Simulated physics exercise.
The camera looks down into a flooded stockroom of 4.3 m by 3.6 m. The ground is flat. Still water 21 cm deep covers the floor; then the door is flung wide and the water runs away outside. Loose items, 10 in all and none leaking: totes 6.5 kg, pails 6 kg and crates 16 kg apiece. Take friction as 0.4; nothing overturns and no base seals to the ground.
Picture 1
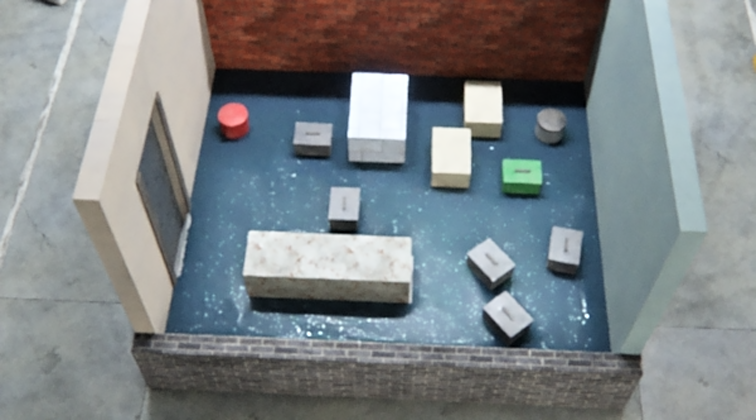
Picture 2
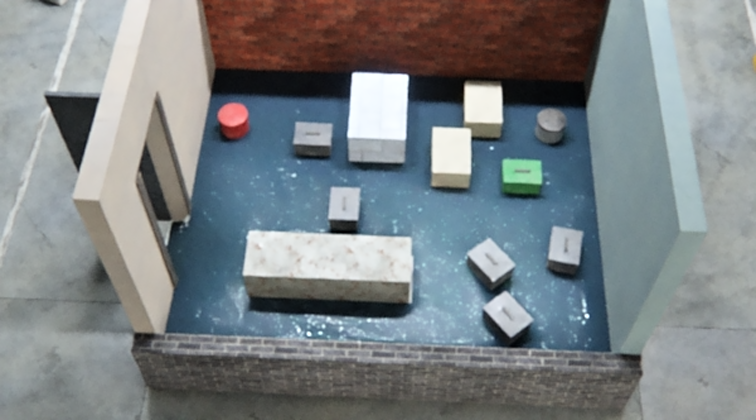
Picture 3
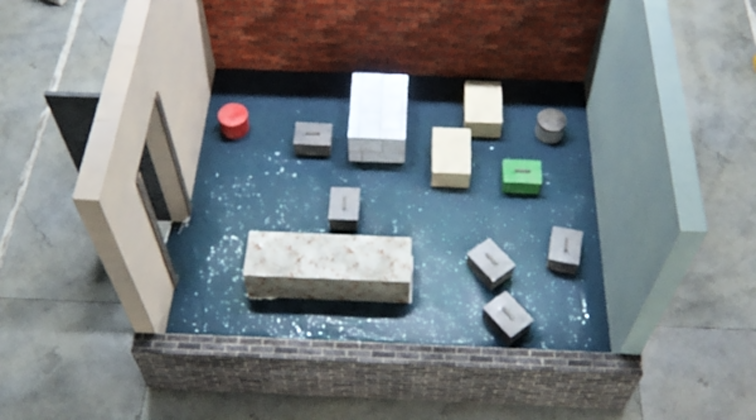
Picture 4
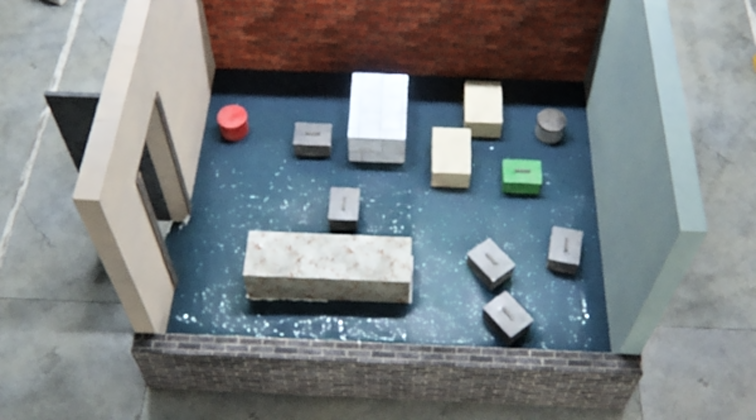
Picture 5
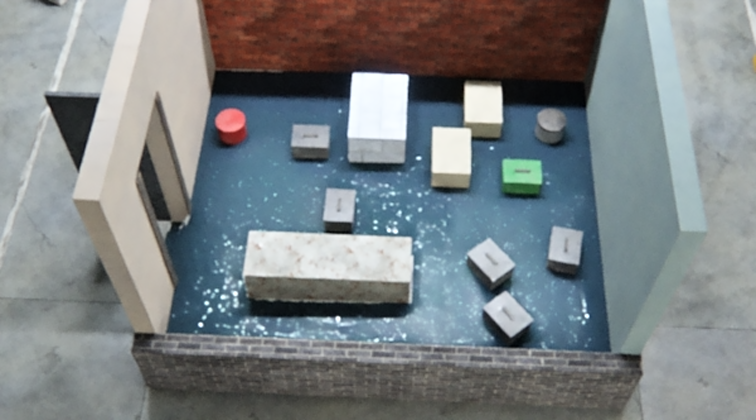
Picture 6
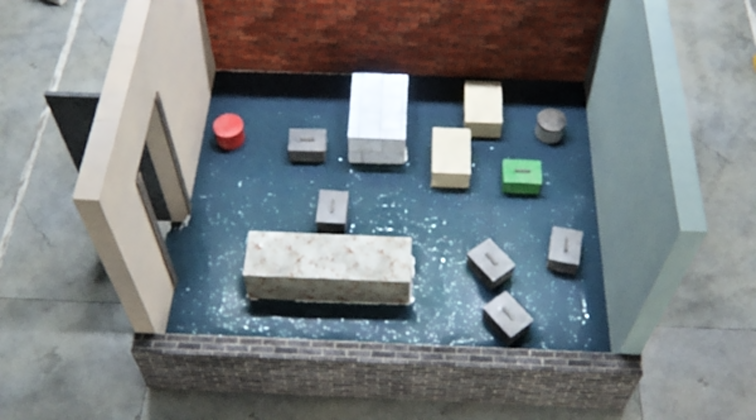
Door swinging open in the left wall of a flooded stockroom, then a red pail and two grey crates drifting slightly left.
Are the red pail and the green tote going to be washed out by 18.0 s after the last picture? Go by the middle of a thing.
Red pail leaves, green tote is kept in.
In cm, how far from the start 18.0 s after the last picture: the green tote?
About 100 cm.
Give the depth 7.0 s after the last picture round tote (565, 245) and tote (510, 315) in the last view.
About 16 and 15 cm.
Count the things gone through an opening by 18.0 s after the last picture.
By then 3.
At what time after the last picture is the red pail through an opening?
Near 6.5 s.
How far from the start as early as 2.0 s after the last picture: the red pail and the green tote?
Roughly 40 and 10 cm by then.
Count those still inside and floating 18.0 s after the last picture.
I count 7.
Then, 2.0 s after the last picture the red pail is near (216, 145), 0.4 m from its start, afloat; the green tote is near (512, 175), 0.1 m from its start, afloat; 0 of 10 are out; 10 afloat.
Then, 7.0 s after the last picture the red pail has gone out; the green tote is near (499, 184), 0.3 m from its start, afloat; 2 of 10 are out; 8 afloat.
Then, 14.0 s after the last picture the red pail has gone out; the green tote is near (462, 201), 0.7 m from its start, afloat; 3 of 10 are out; 7 afloat.
Then, 18.0 s after the last picture the red pail has gone out; the green tote is near (444, 203), 0.9 m from its start, afloat; 3 of 10 are out; 7 afloat.
